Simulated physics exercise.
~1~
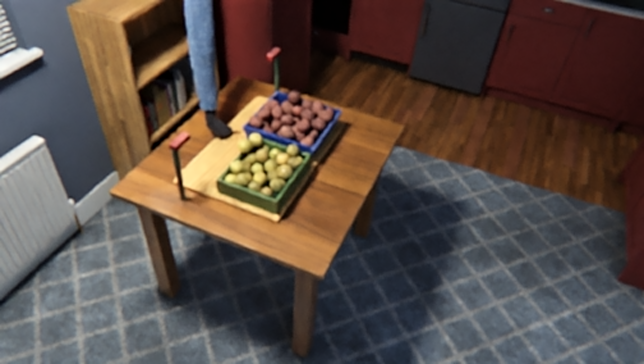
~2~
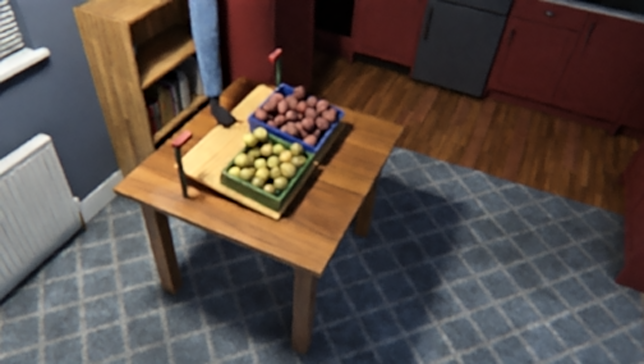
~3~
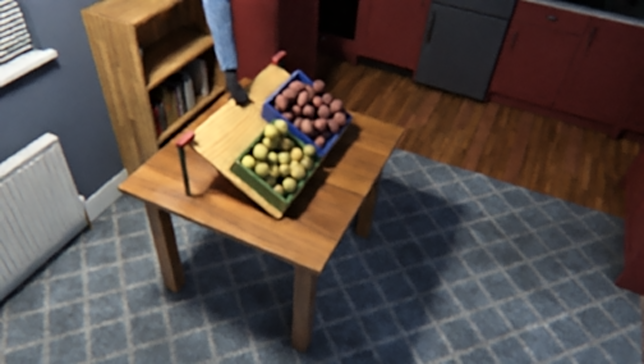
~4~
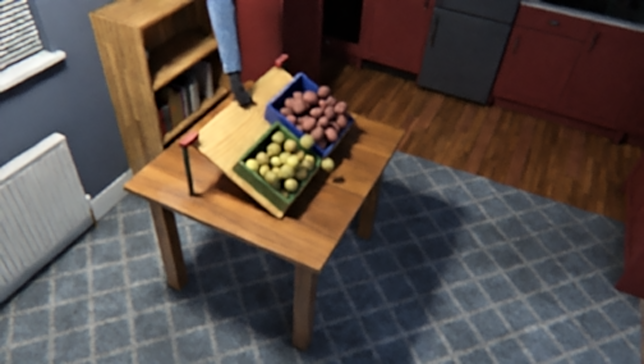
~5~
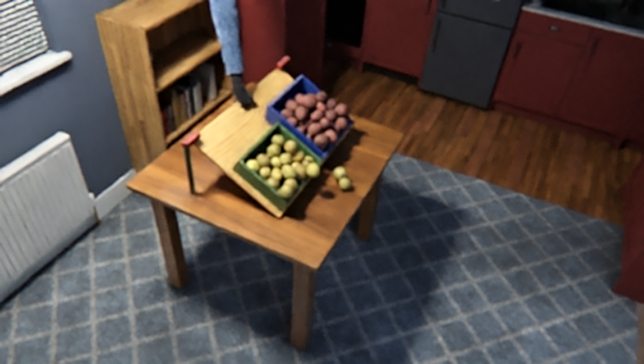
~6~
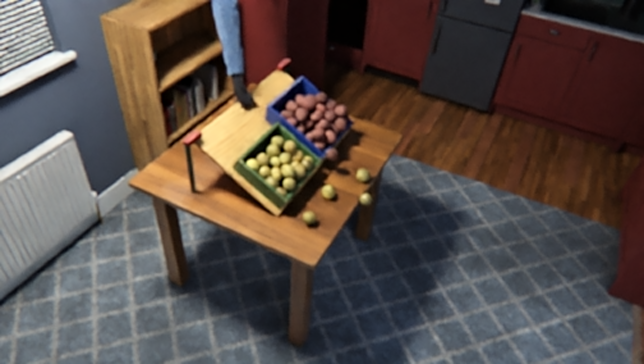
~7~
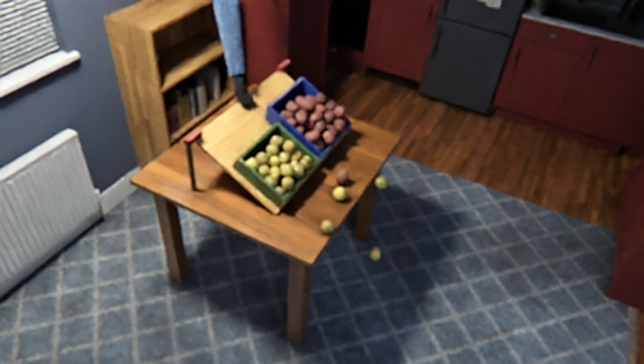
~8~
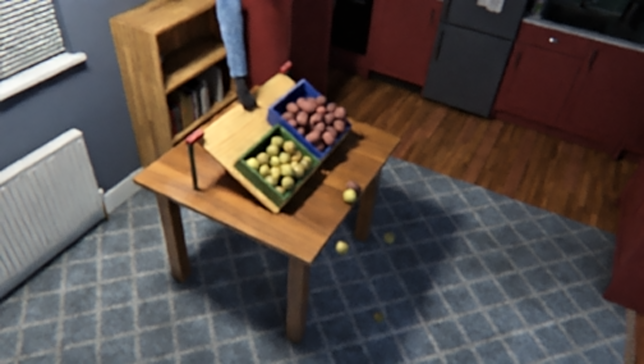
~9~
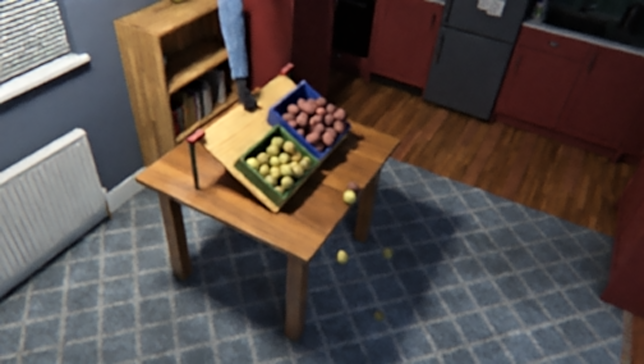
In a room with a patterned blue floor and red kitchen cupboards behind, a wooden table holds a board carrying a blue tub of red potatoes and a green tub of yellow apples. An arm in a blue sleeve with a dark hand reaches down to the board, which tips up and stops at a slant. The tubs tilt with it, staying on the board, and a few pieces spill over onto the tabletop. They roll to the right, and several drop off the edge. The board stays tilted, with both tubs still mostly full.
